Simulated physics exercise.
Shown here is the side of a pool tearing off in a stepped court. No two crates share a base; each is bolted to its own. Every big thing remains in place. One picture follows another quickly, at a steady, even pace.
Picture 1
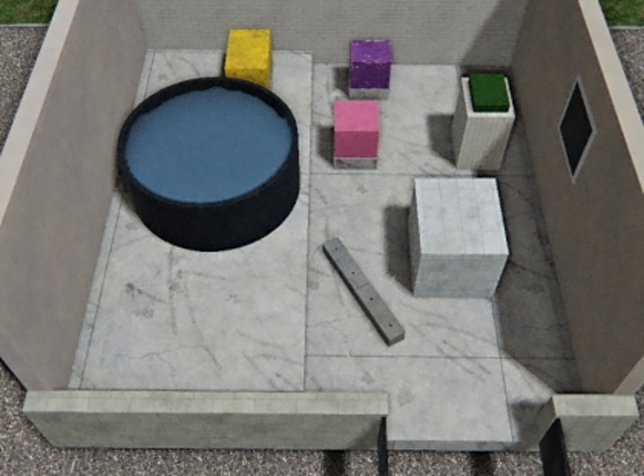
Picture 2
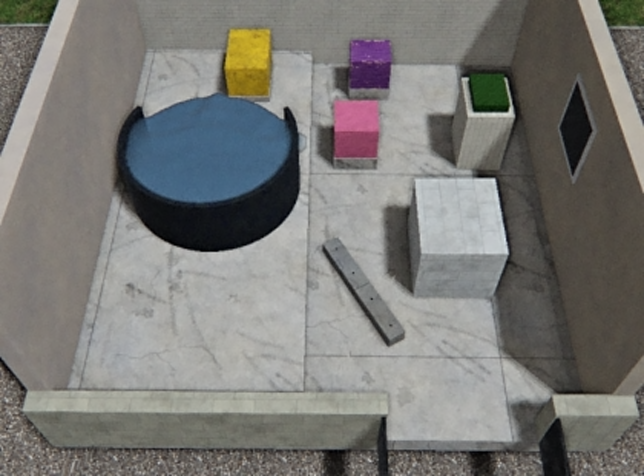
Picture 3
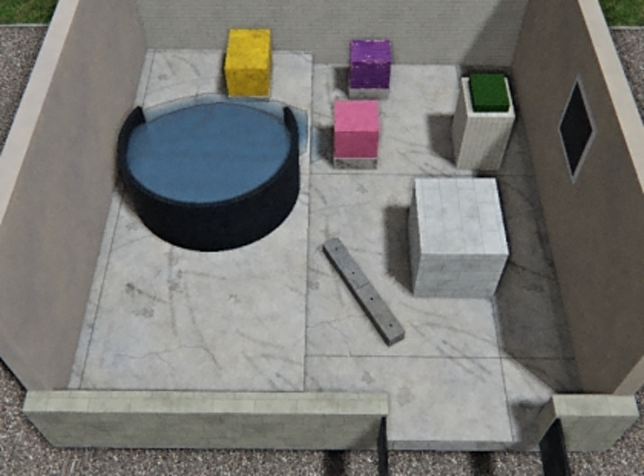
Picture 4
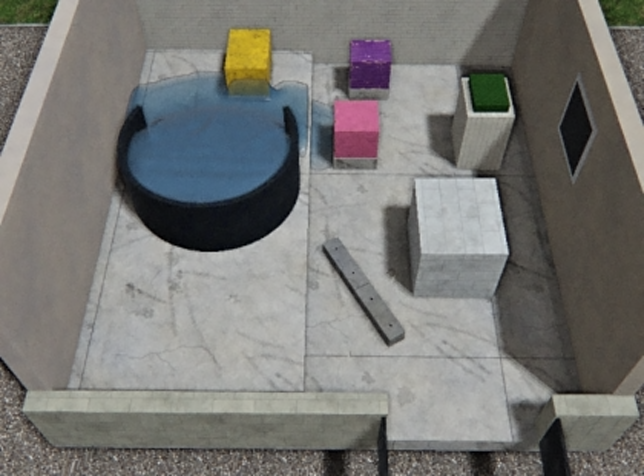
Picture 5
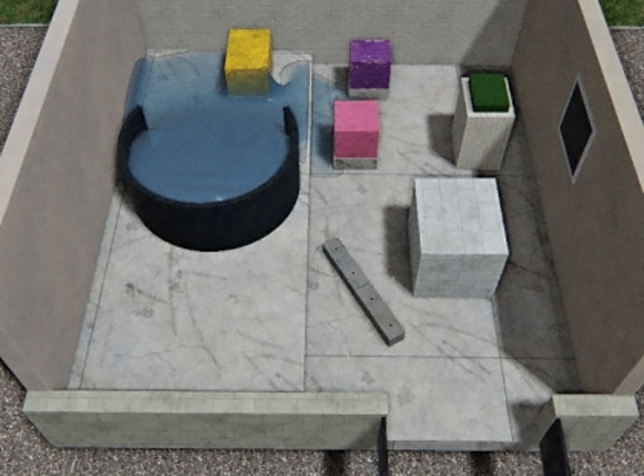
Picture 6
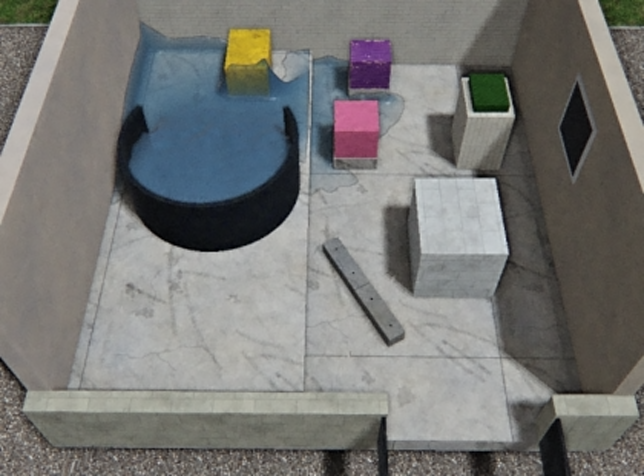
We see a round, dark-walled tank of water in a walled court with coloured blocks; its far side opens, and water pours out across the floor behind it, spreading around the yellow block and toward the pink and purple ones.
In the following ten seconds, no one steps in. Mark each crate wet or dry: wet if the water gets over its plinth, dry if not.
Yellow crate wet, purple crate wet, pink crate wet.
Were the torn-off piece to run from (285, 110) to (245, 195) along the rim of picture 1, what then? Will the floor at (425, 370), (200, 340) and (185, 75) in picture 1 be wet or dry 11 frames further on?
The first comes out soaked, the second untouched, the third untouched.
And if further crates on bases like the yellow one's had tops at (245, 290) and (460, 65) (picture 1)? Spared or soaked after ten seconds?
Is left dry, becomes wet.
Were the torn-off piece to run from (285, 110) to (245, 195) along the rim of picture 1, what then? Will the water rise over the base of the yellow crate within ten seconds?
Yellow stays dry.
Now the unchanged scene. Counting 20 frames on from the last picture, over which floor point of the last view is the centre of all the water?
I'd say near (290, 135).
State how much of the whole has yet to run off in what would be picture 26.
Roughly 100 percent.
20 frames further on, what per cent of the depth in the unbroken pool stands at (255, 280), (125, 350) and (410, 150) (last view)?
About 0 per cent, then 6 per cent, then 4 per cent.
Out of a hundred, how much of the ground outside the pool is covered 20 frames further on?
About 60 per cent.
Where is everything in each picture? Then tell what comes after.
The first picture shows the round tank at (209, 141) is whole and still.
In the second picture, water pours out on the round tank's far side and has run to a hidden place.
In the third picture, water pours out on the round tank's far side and has run to (323, 146).
In the fourth picture, the front is at a hidden place, out from the gap on the round tank's far side.
In the fifth picture, water pours out on the round tank's far side and has run to (367, 100).
In the sixth picture, the front is at (400, 101), out from the gap on the round tank's far side.
A moment on, water covers 35 % of the floor; the yellow crate water round its plinth, the purple crate water round its plinth, the pink crate water round its plinth.
Next, water covers 40 % of the floor; the yellow crate water round its plinth, the purple crate water round its plinth, the pink crate water round its plinth.
Then, water covers 60 % of the floor; the yellow crate water round its plinth, the purple crate water round its plinth, the pink crate water round its plinth.
Later, water covers 90 % of the floor; the yellow crate water round its plinth, the purple crate water round its plinth, the pink crate water round its plinth.
In the end, water covers 90 % of the floor; the yellow crate was topped, the purple crate was topped, the pink crate was topped.
